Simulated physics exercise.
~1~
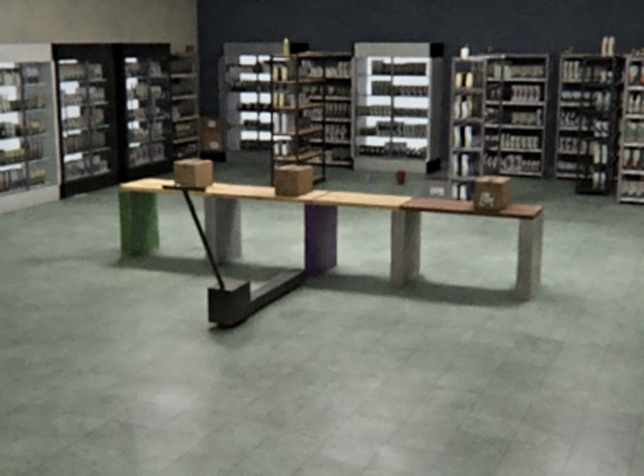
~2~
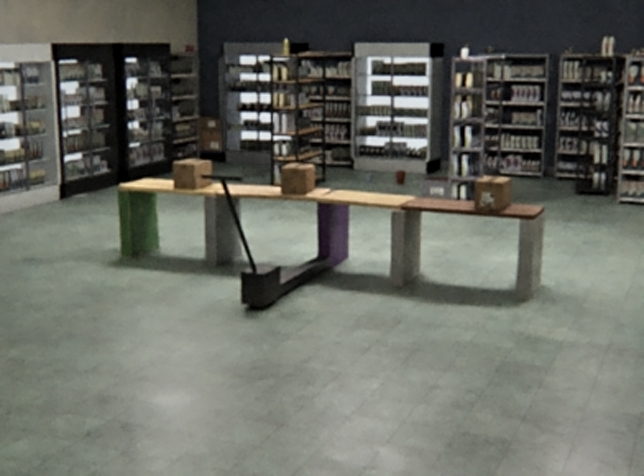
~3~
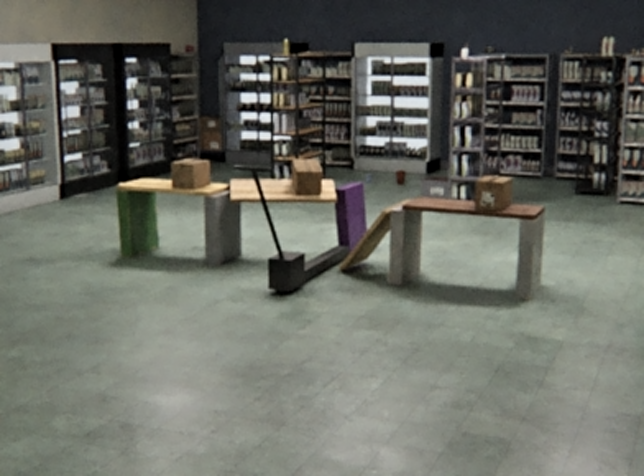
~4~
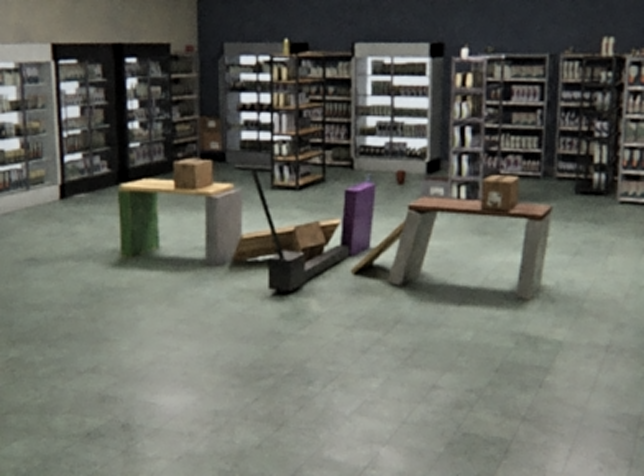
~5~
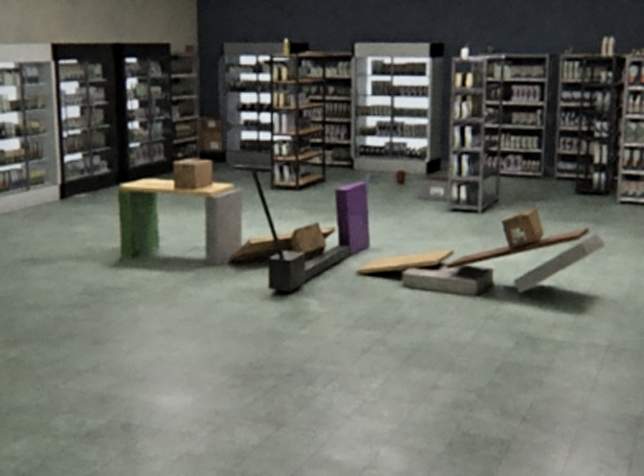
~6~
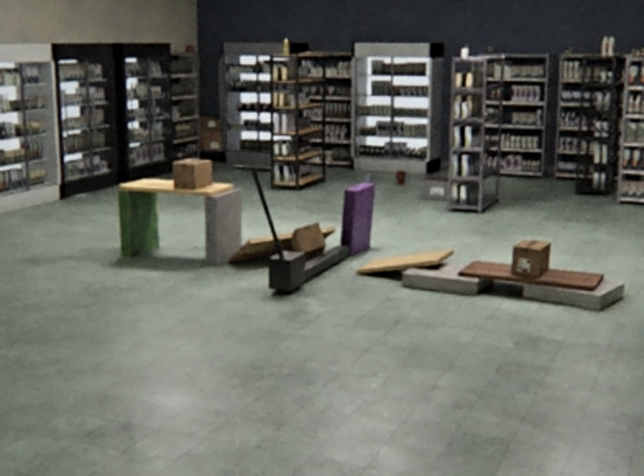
At the start, a long row of boards carrying three cartons rests on upright blocks in a room lined with shelves. A low black jack slides in and pushes the purple upright back and to the right, still standing. The board on its right drops into a slope, then the board on its left falls with the middle carton. The two grey uprights at the right lean and topple rightward, bringing down the reddish board and its carton. At the end, the purple upright stands alone, while the green-legged section at left still holds its carton.
